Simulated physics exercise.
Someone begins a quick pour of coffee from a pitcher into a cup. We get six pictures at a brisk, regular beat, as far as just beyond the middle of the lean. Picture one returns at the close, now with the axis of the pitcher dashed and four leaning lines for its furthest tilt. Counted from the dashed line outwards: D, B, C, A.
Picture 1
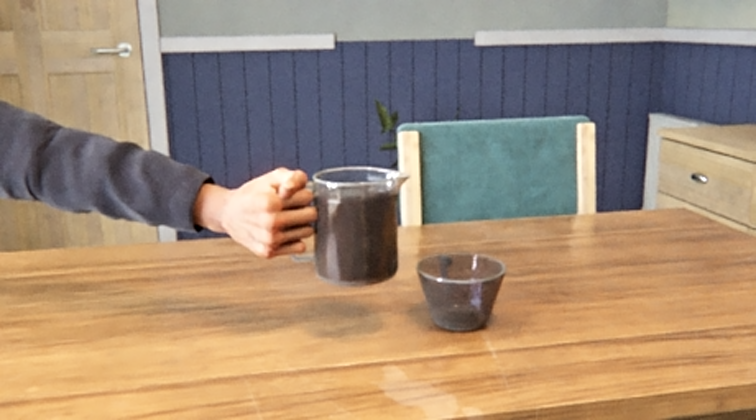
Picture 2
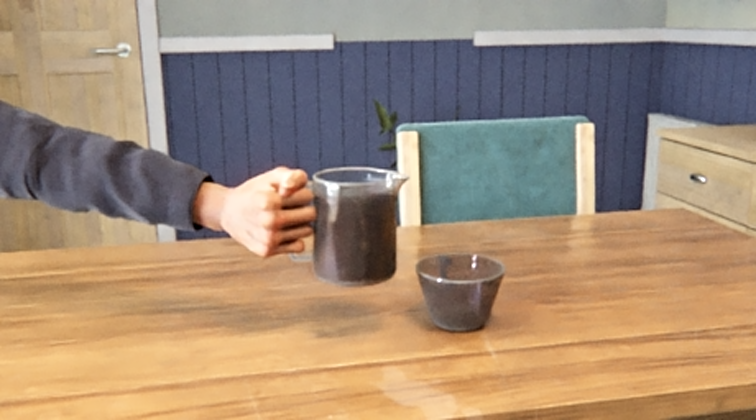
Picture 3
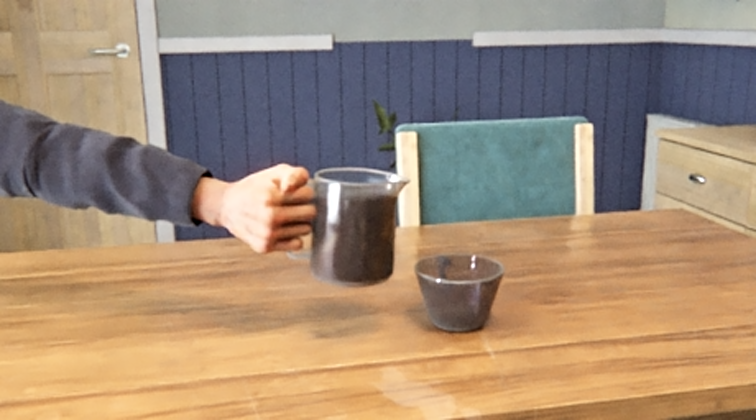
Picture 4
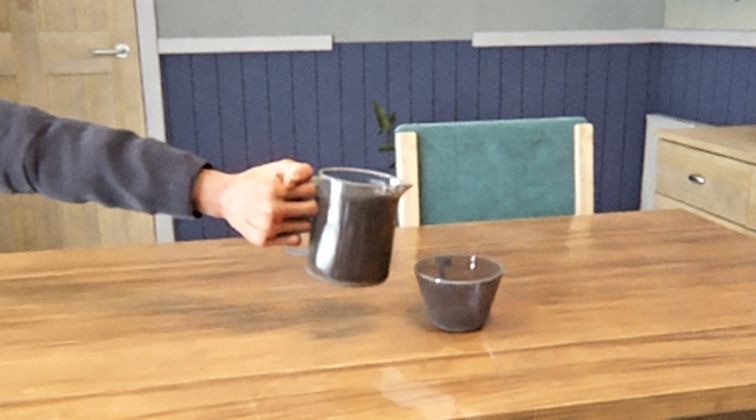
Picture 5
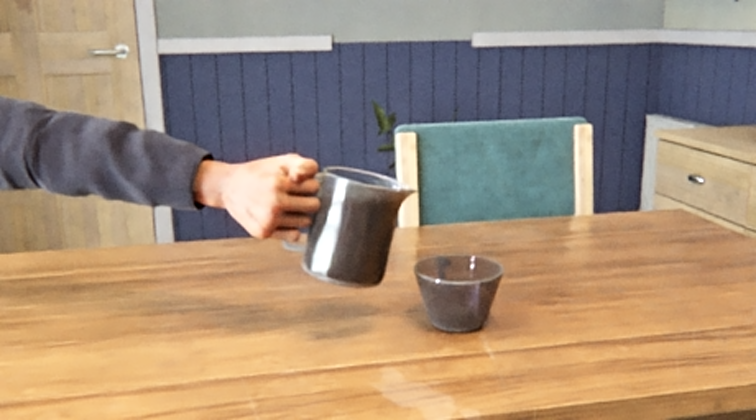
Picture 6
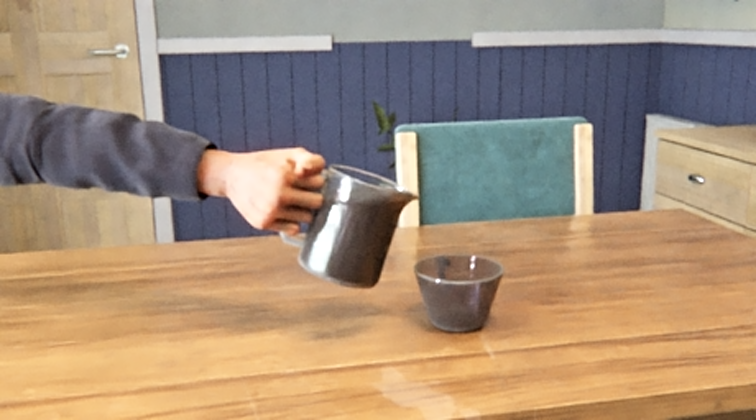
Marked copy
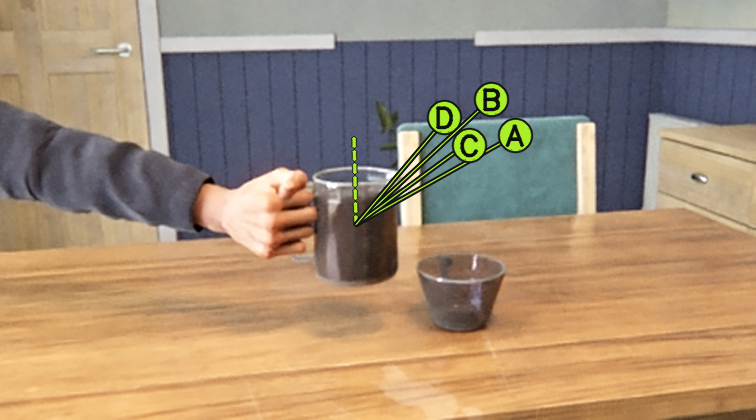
A hand holds a clear pitcher of dark coffee upright above a wooden table, beside a small cup, then gradually tilts it to the right, its spout lowering slightly toward the cup, with no coffee leaving the spout.
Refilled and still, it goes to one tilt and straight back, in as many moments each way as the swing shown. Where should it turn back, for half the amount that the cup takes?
It is C.
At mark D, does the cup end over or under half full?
Under.
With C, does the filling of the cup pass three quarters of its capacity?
No.
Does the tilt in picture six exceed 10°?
Yes, it does.
On the marked copy, A at (500, 143); B at (479, 110); C at (453, 153); D at (434, 131).
With A, the cup ends with about 66 % of what it can hold.
With B, the cup ends with about 36 % of what it can hold.
With C, the cup ends with about 49 % of what it can hold.
With D, the cup ends with about 25 % of what it can hold.
